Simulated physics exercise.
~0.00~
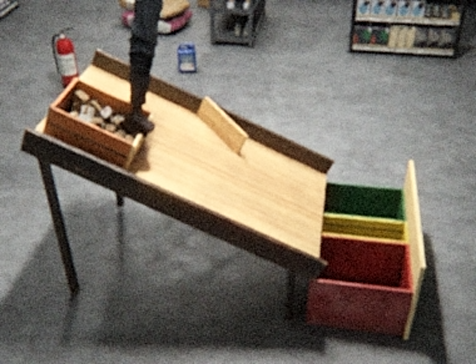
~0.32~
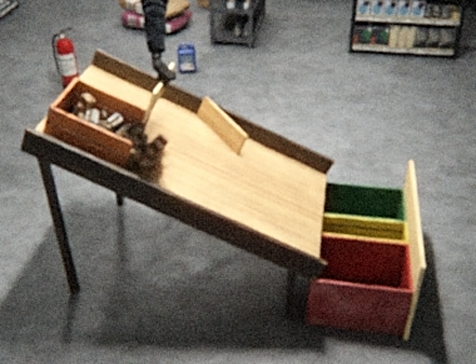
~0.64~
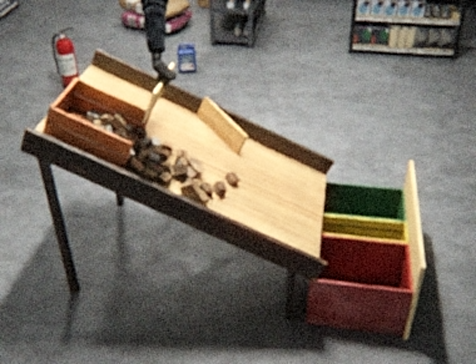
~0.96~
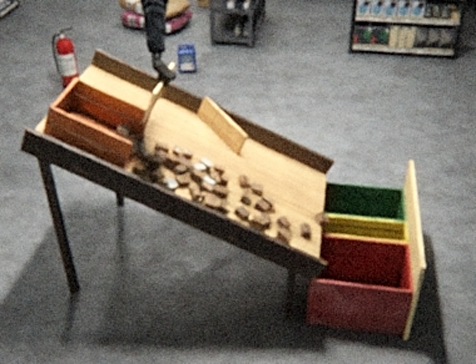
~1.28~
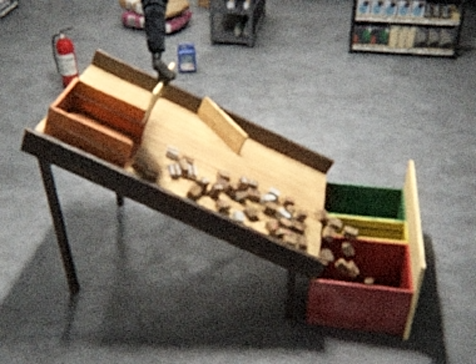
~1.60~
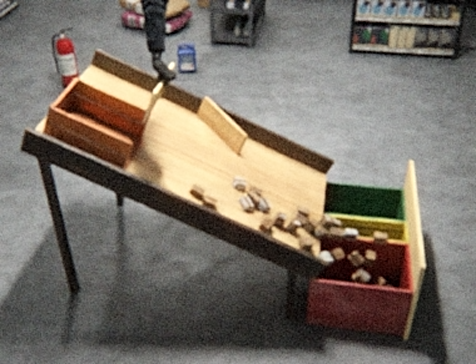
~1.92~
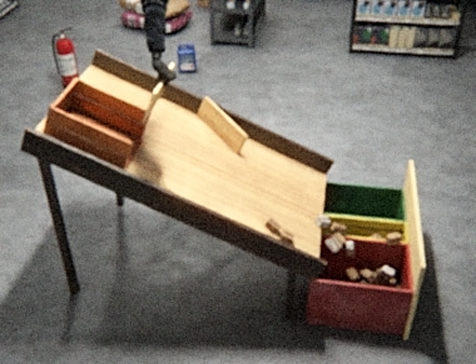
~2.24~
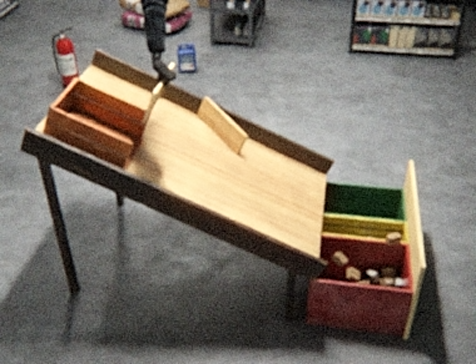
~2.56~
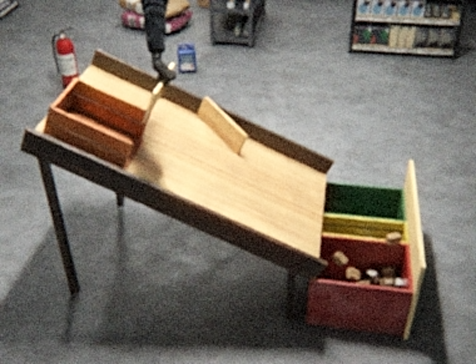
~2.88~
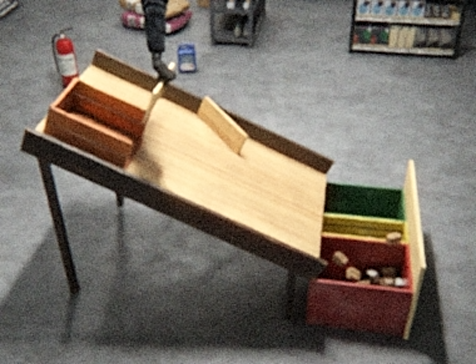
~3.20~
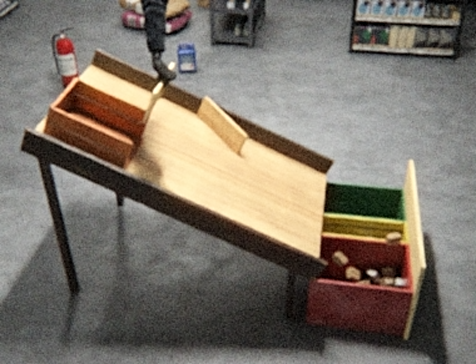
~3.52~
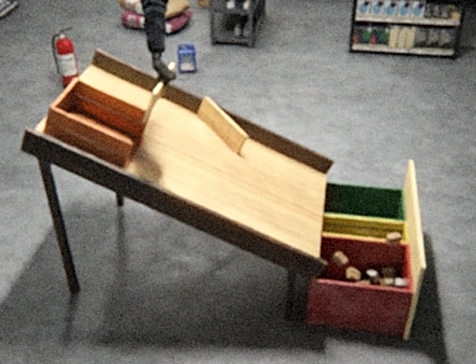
A dark mechanical arm reaches down over a wooden table that slopes to the right in a grey-floored room, seen from above, with a red extinguisher and stocked shelves behind. An orange pen of small brown and pale blocks sits at the upper left, an angled board stands midway, and green, yellow and red bins wait at the lower right. The arm lifts a gate from the pen and holds it tilted. The blocks spill out, spread down the slope and tumble off its lower edge. The pen and table end up empty, with most visible blocks in the nearest, red bin.
